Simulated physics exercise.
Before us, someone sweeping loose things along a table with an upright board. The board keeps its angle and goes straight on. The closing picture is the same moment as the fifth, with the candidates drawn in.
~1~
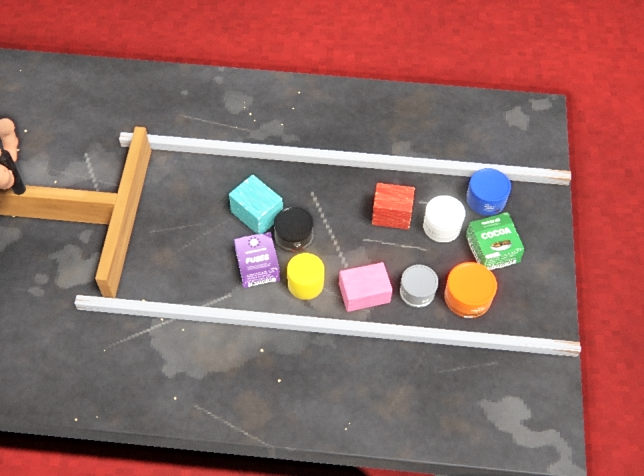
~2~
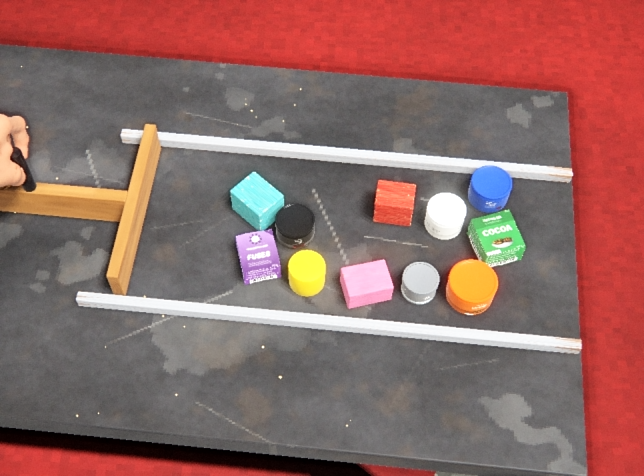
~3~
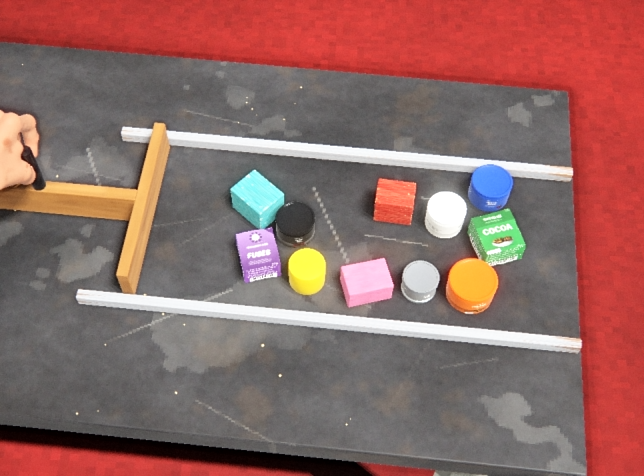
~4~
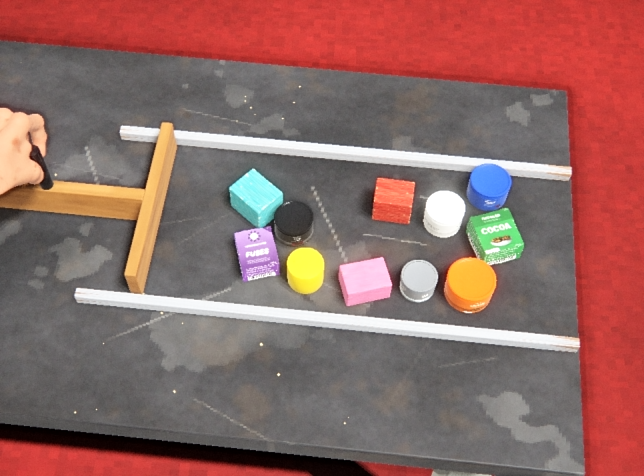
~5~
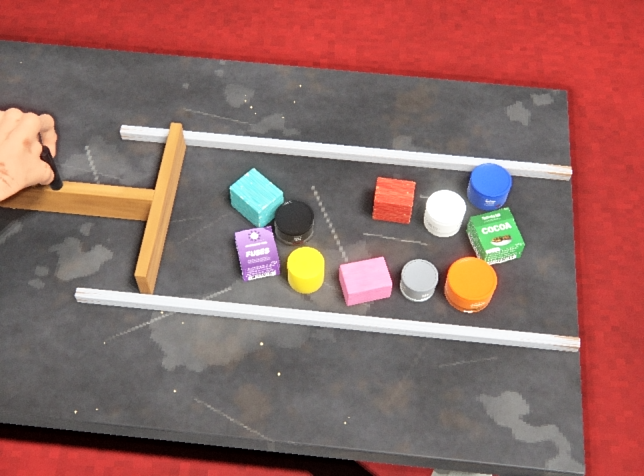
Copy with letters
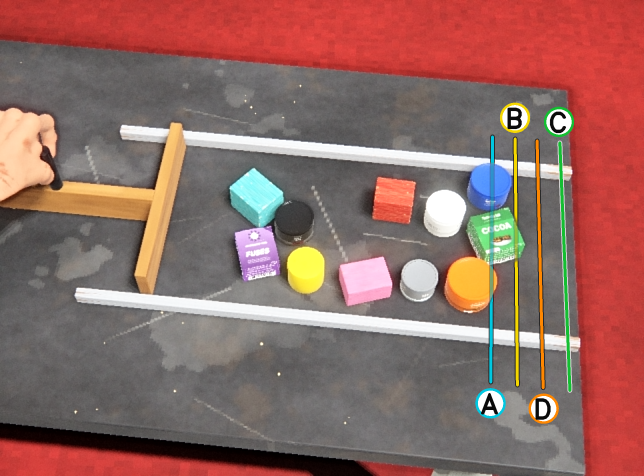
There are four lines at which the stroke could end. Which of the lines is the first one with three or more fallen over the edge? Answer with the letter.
Line A.
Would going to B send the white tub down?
Yes.
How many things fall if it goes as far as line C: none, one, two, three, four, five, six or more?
In all, six or more.
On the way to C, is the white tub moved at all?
Yes.
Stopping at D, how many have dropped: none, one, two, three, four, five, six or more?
In all, six or more.
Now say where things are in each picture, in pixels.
Pink block (365, 287); turquoise block (257, 205); yellow tin (305, 277), in the first frame.
Board (132, 196); green packet (496, 239), in the second frame.
Board (141, 195); orange jar (471, 286), in the third frame.
Board (150, 195); white tub (444, 215), in the fourth frame.
Board (159, 195); black tub (294, 224); red block (394, 201); pink block (366, 282), in the fifth frame.
On the marked copy, A at (492, 250); B at (516, 252); C at (564, 257); D at (540, 254).
Taking A. A third of the way, board (277, 207); pink block (374, 282); yellow tin (334, 270).
Two thirds of the way, board (398, 218); orange jar (564, 295); grey tin (529, 316).
When it is over, board (493, 227); white tub over the edge; orange jar over the edge; five fallen.
As for the rest, B drops six, but is farther than needed; C drops eleven, but is farther than needed; D drops eight, but is farther than needed.
